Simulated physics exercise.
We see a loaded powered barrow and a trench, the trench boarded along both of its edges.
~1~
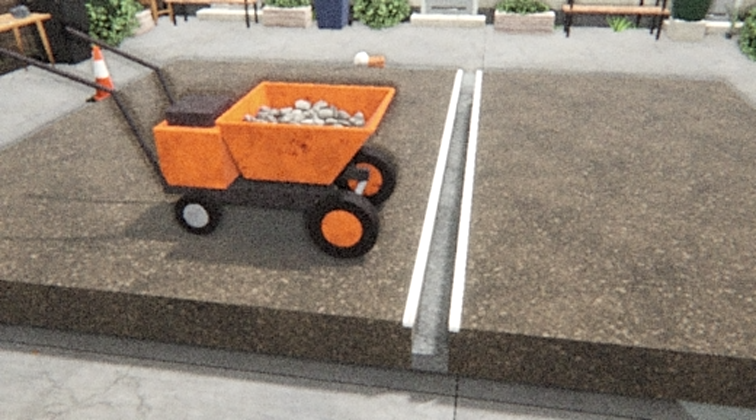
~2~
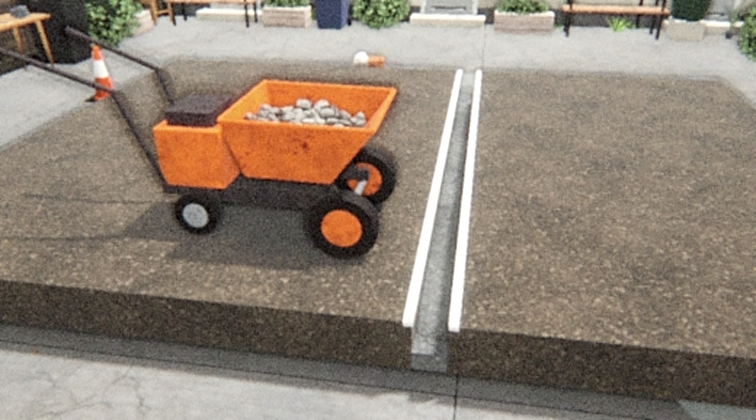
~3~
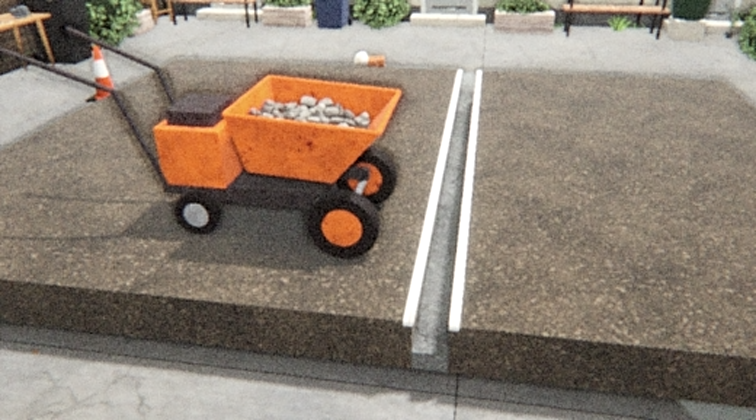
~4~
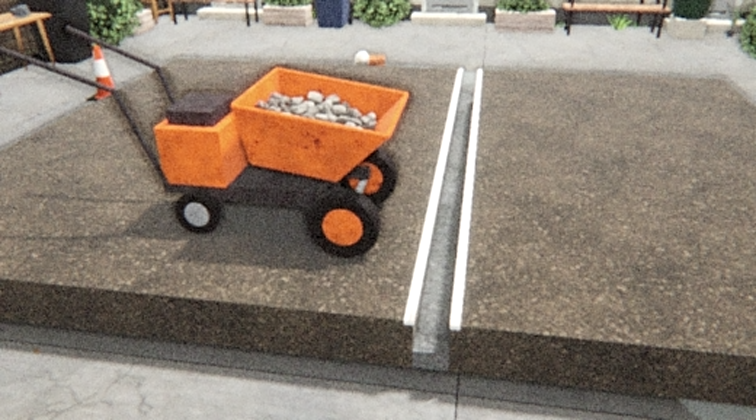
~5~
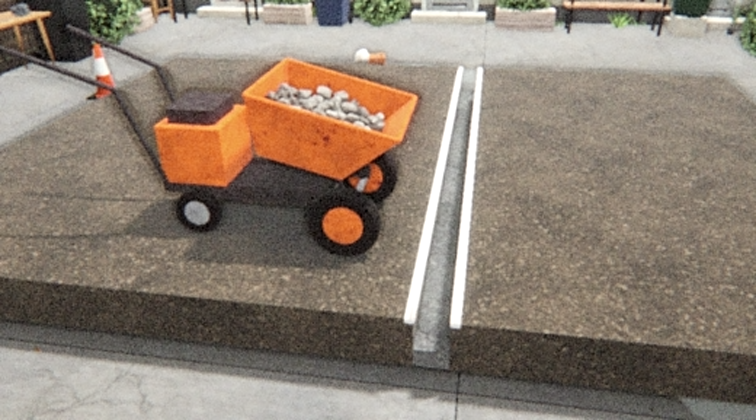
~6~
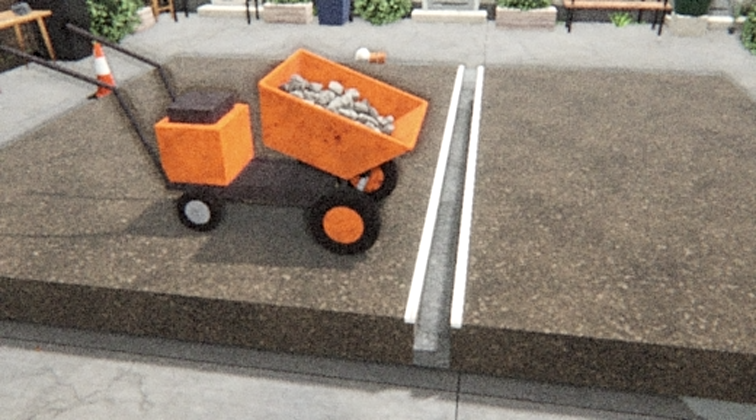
An orange skip full of stones tilts forward on a barrow beside a narrow trench.
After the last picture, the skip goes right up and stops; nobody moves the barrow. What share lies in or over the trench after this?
The portion in the trench is the lesser one.
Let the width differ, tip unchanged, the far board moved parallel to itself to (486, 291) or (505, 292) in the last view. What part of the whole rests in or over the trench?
Respectively, 50 % and 80 %.
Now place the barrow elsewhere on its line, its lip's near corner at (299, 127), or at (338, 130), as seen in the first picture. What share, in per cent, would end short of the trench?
Some 30 % then some 0 %.
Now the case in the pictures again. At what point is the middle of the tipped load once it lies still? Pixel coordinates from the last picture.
Once nothing moves, the middle sits near (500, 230).
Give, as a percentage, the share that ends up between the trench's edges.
My estimate is some 15 %.
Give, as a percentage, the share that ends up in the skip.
Close to 5 percent.
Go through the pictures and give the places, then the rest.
The first picture shows lip of the skip (371, 131), level; top of the load (301, 126), broken stones; first edge of the trench (415, 288); far edge (458, 292), the trench under half as wide as the skip, and about as deep as wide.
The second picture shows lip of the skip (372, 132), tipped barely; top of the load (301, 125).
The third picture shows lip of the skip (378, 134), tipped barely; top of the load (295, 114).
The fourth picture shows lip of the skip (387, 137), tipped a little; top of the load (303, 110).
The fifth picture shows lip of the skip (398, 141), tipped a little; top of the load (305, 110).
The sixth picture shows lip of the skip (410, 148), tipped clearly; top of the load (303, 106); first edge of the trench (417, 284); far edge (459, 288).
Just after the last frame, skip tipped steeply; every one in the skip.
A moment on, skip tipped right over; the larger part in the skip; roughly a quarter beyond it; just a few falling.
Further on, skip tipped right over; about a tenth in the skip; just a few in or heaped over the trench; the larger part beyond it.
When it is over, skip tipped right over; about a tenth in the skip; about a tenth in or heaped over the trench; the larger part beyond it.
